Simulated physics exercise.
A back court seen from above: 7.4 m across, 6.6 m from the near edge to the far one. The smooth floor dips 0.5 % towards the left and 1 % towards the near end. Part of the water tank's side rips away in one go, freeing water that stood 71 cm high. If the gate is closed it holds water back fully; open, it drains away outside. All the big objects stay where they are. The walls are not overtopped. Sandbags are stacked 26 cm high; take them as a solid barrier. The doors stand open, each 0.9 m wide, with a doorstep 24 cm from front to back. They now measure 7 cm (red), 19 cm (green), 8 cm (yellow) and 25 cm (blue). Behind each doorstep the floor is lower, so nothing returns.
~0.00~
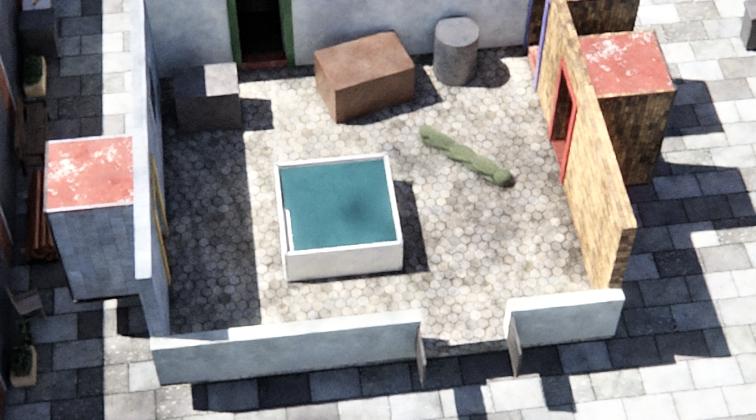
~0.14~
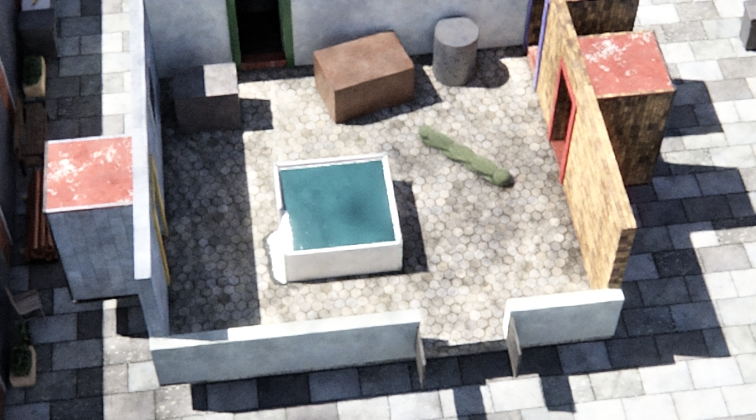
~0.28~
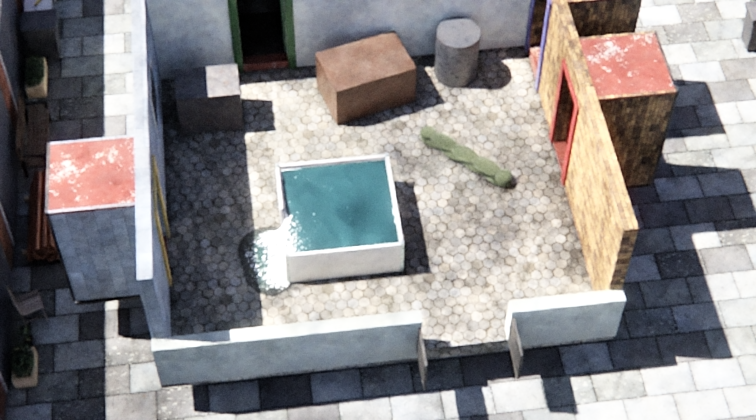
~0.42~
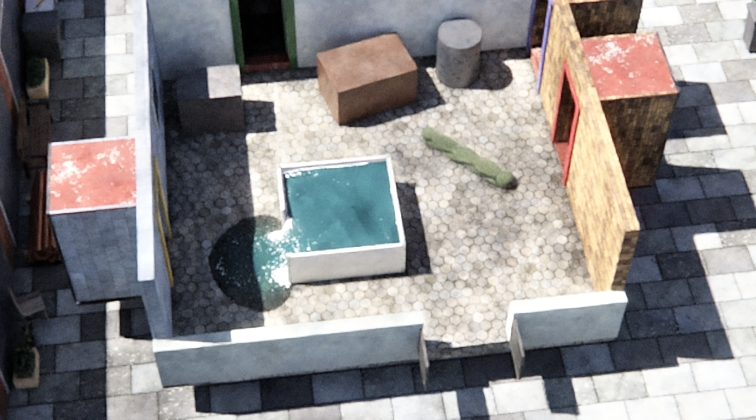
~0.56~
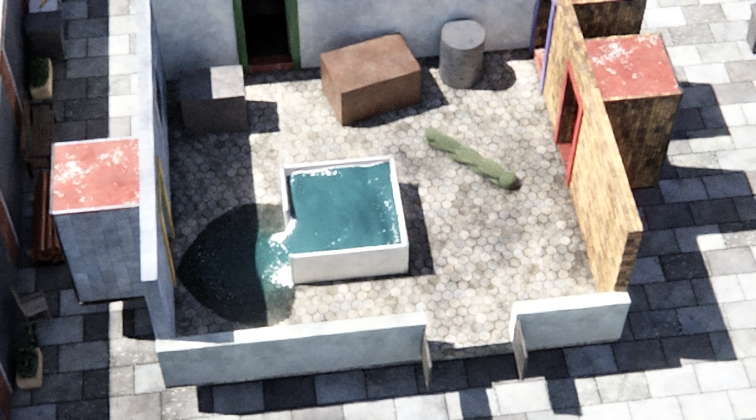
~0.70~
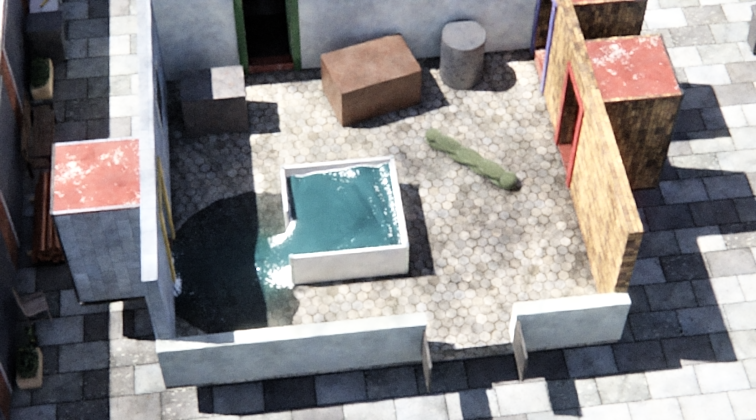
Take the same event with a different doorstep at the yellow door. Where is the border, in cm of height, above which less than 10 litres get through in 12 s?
Close to 33 cm is just enough.
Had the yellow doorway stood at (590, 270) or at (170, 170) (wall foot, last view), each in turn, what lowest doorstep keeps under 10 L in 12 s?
About 10.0 and 7.5 cm.
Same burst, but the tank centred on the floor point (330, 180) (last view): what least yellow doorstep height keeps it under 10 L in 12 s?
Then roughly 32 cm.
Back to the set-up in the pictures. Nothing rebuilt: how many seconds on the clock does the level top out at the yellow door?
At about 2.4 s.
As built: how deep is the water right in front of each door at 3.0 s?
Depths in cm: Red 0, green 0, yellow 24, blue 0.
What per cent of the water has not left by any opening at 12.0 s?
About 76 per cent.
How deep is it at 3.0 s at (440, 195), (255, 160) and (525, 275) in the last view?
About 0, 1 and 0 cm.
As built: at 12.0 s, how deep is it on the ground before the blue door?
Roughly 1.0 cm deep.
After 1.4 s water covers 15 % of the floor, deepest (56 cm) near (178, 366); 21 cm at the yellow door, 88 litres in over its 8 cm doorstep.
After 3.0 s water covers 30 % of the floor, deepest (30 cm) near (178, 366); 24 cm at the yellow door, 336 litres in over its 8 cm doorstep.
After 12.0 s water covers 95 % of the floor, deepest (10 cm) near (178, 366); 7 cm at the yellow door, 549 litres in over its 8 cm doorstep.
At the yellow door as built, the water arrived by 0.7 s and peaked near 28 cm at 2.4 s.
With a doorstep of 27.5 cm, 45 litres would have come in within the 12 s; with 37 cm, 2 litres. So under 10 litres takes about 33 cm.
